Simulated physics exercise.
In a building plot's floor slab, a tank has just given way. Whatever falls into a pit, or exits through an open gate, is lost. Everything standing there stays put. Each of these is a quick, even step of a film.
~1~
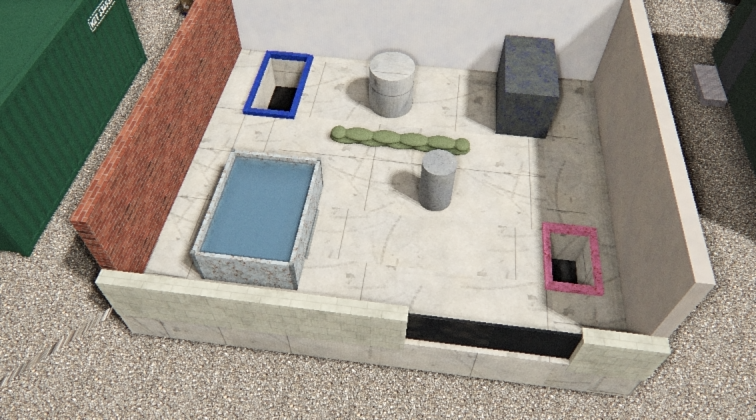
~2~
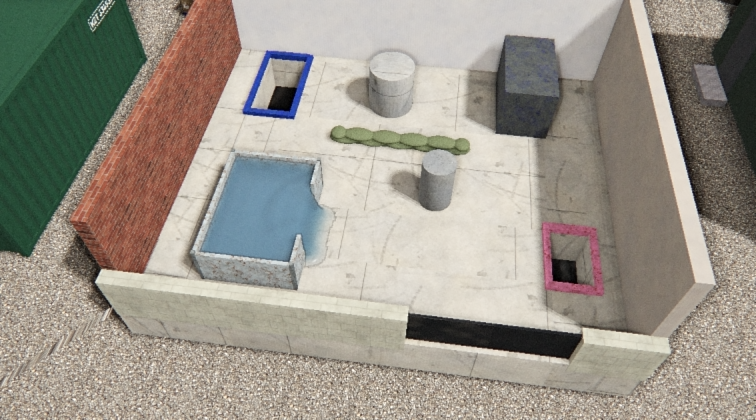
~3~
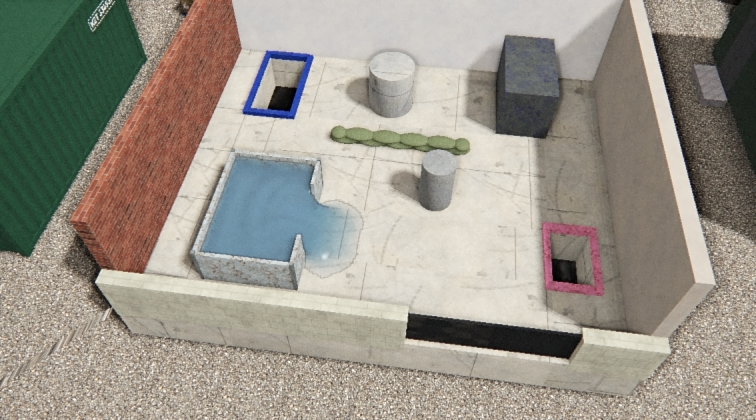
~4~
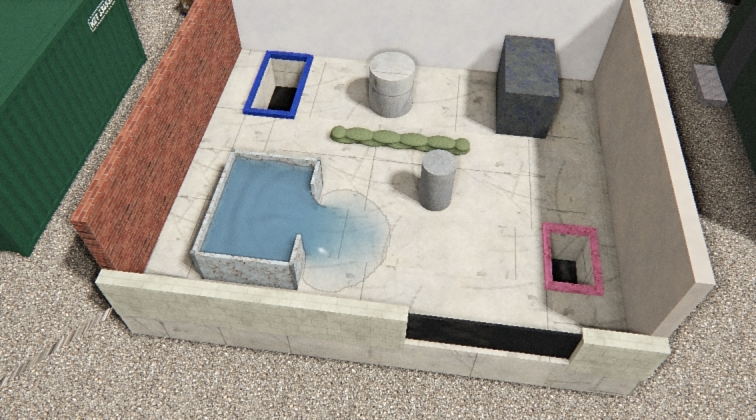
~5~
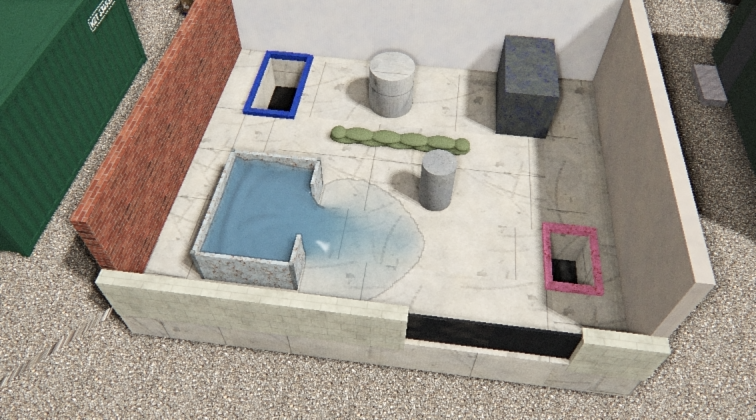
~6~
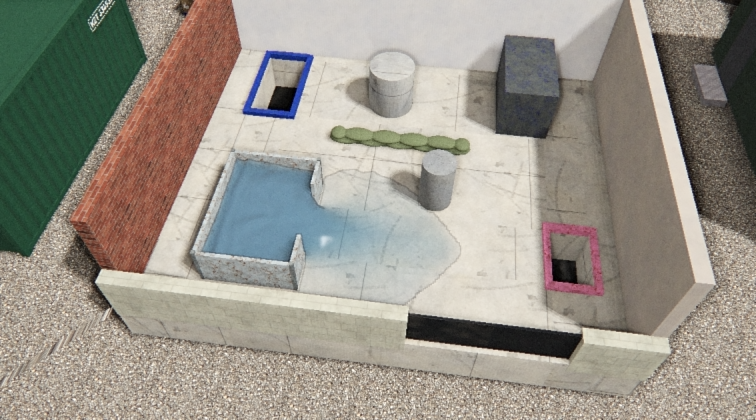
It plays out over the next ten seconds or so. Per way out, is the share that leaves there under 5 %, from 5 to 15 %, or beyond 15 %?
At the end, the gate is going to fail to get to five per cent. The blue pit is going to fail to get to five per cent. The pink pit is going to fail to land outside five to fifteen per cent.
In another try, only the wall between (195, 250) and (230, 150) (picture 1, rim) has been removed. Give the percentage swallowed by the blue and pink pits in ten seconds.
Blue 14 %, pink 0 %.
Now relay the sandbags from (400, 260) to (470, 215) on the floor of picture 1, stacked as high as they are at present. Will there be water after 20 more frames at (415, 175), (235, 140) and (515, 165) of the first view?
In that order: Under water, clear, awash.
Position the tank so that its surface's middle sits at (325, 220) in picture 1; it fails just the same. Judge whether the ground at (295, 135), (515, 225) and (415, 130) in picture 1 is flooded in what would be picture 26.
Taking them as they were asked, they come out bone dry, soaked, bone dry.
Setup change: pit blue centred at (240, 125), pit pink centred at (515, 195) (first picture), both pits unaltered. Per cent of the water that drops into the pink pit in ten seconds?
Out of every hundred parts, the pink pit gets 2.
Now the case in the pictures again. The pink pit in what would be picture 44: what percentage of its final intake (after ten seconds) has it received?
Near 100 %, I'd say.
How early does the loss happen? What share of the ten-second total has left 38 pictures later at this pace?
Result, approximate: 100 per cent.
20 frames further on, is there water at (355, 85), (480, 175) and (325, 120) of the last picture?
Taking them as listed, I'd call them high and dry, soaked through and high and dry.
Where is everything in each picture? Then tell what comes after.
The first frame shows still water in the tank at (261, 206).
In the second frame, water pours out at (307, 225) and has run to (327, 210).
In the third frame, water pours out at (307, 227) and has run to (356, 216).
In the fourth frame, the front is at (384, 227), out from the gap at (307, 227).
In the fifth frame, the front is at (420, 245), out from the gap at (307, 227).
In the sixth frame, water pours out at (307, 227) and has run to (454, 246).
A moment on, water covers 25 % of the floor; the gate 0 %, the blue pit 0 %, the pink pit 0 %.
Next, water covers 35 % of the floor; the gate 0 %, the blue pit 0 %, the pink pit 4 %.
Then, water covers 45 % of the floor; the gate 0 %, the blue pit 0 %, the pink pit 8 %.
Later, water covers 60 % of the floor; the gate 0 %, the blue pit 0 %, the pink pit 11 %.
In the end, water covers 70 % of the floor; the gate 0 %, the blue pit 0 %, the pink pit 11 %.
